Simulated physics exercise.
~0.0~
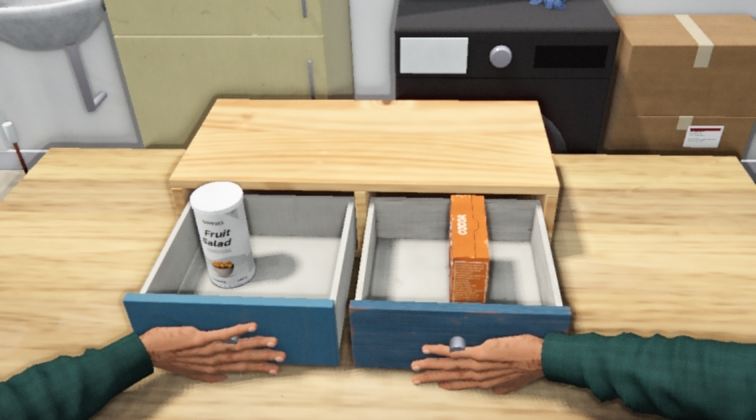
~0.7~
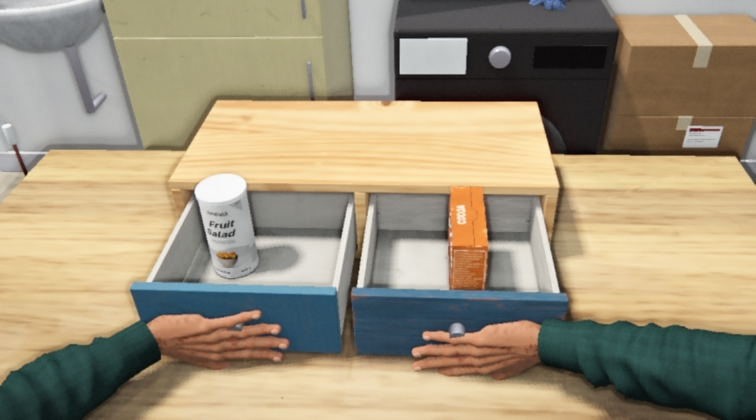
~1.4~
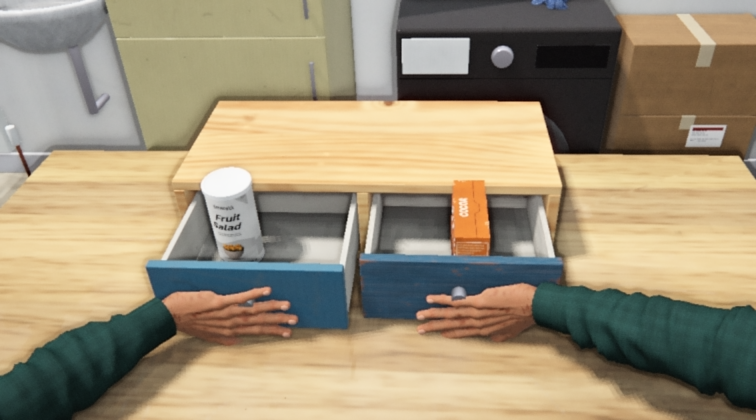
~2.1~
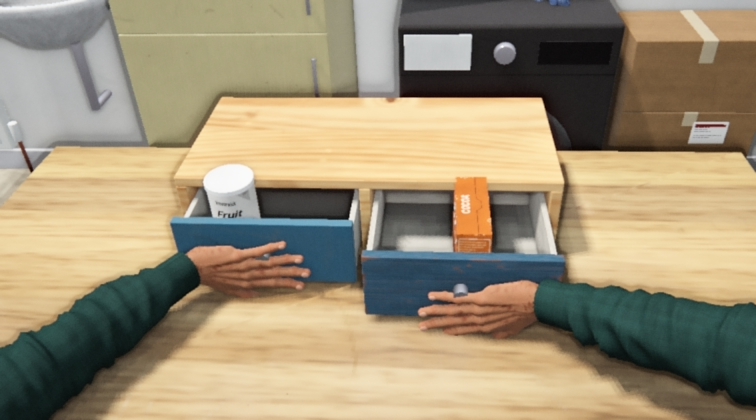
The clip opens on a low wooden cabinet on a table with two blue-fronted drawers pulled open, a white tin labelled fruit salad standing in the left one and an orange packet in the right. Two hands in dark green sleeves rest against the drawer fronts. They push both drawers inward together, and the tin and packet ride along upright. The right drawer then stops partway in, while the left hand keeps pushing its drawer farther, carrying the tin closer to the cabinet. At the end both drawers remain ajar, the right one open wider than the left.
